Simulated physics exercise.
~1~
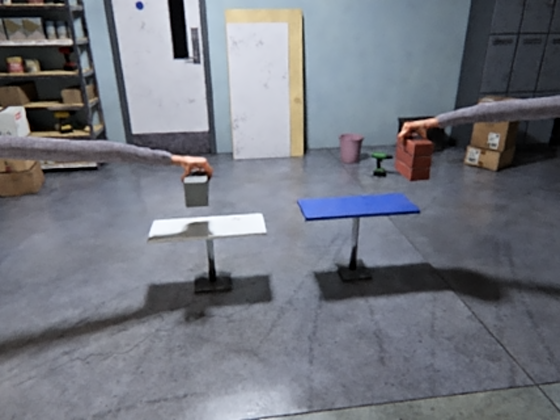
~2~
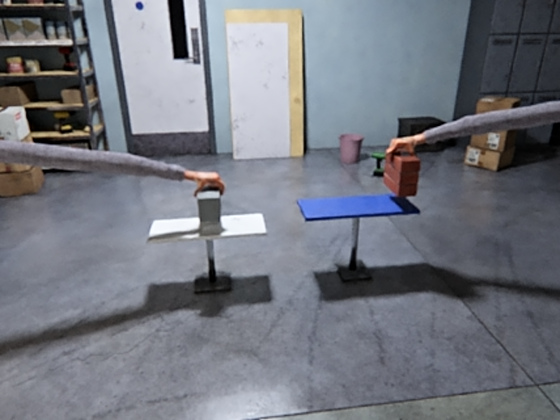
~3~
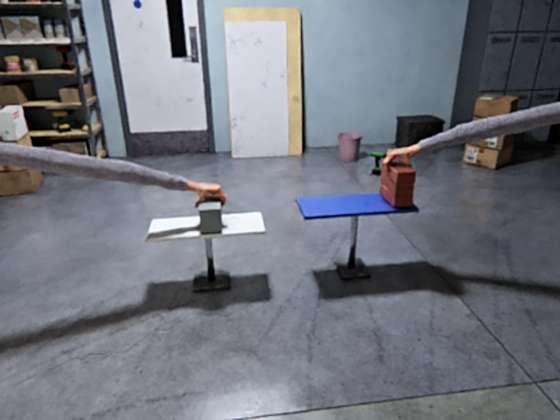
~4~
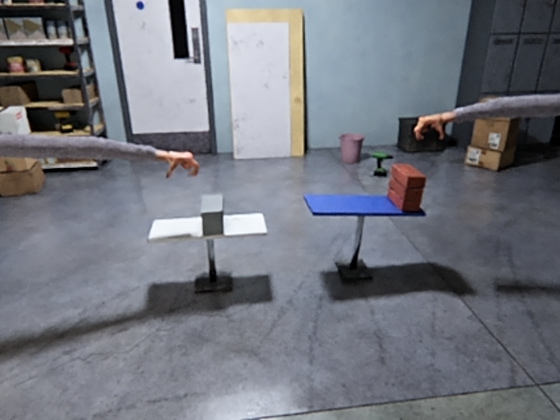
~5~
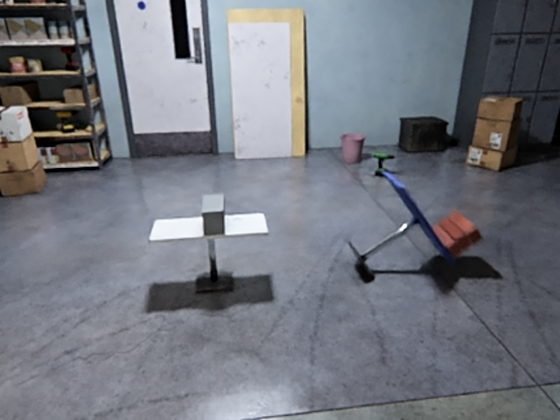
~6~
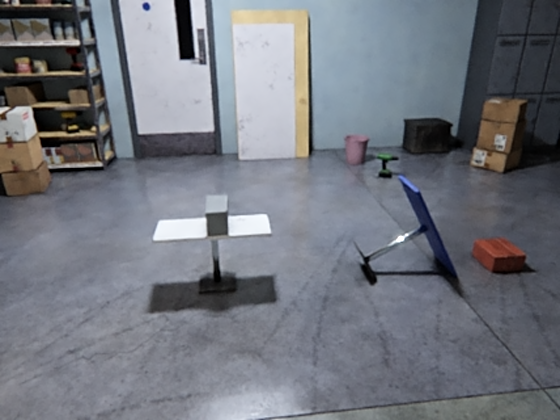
In a room with a grey concrete floor, seen from the front by a slightly swaying camera, a white side table stands on the left and a blue one on the right, with shelves, a door and boxes behind. Two hands reach in from either side, one lowering a grey block onto the middle of the white top, the other setting red bricks near the right edge of the blue top. Both hands let go and draw back. The blue table tips over to the right, and the bricks slide off onto the floor. It ends leaning steeply, while the white table stays upright with its block.
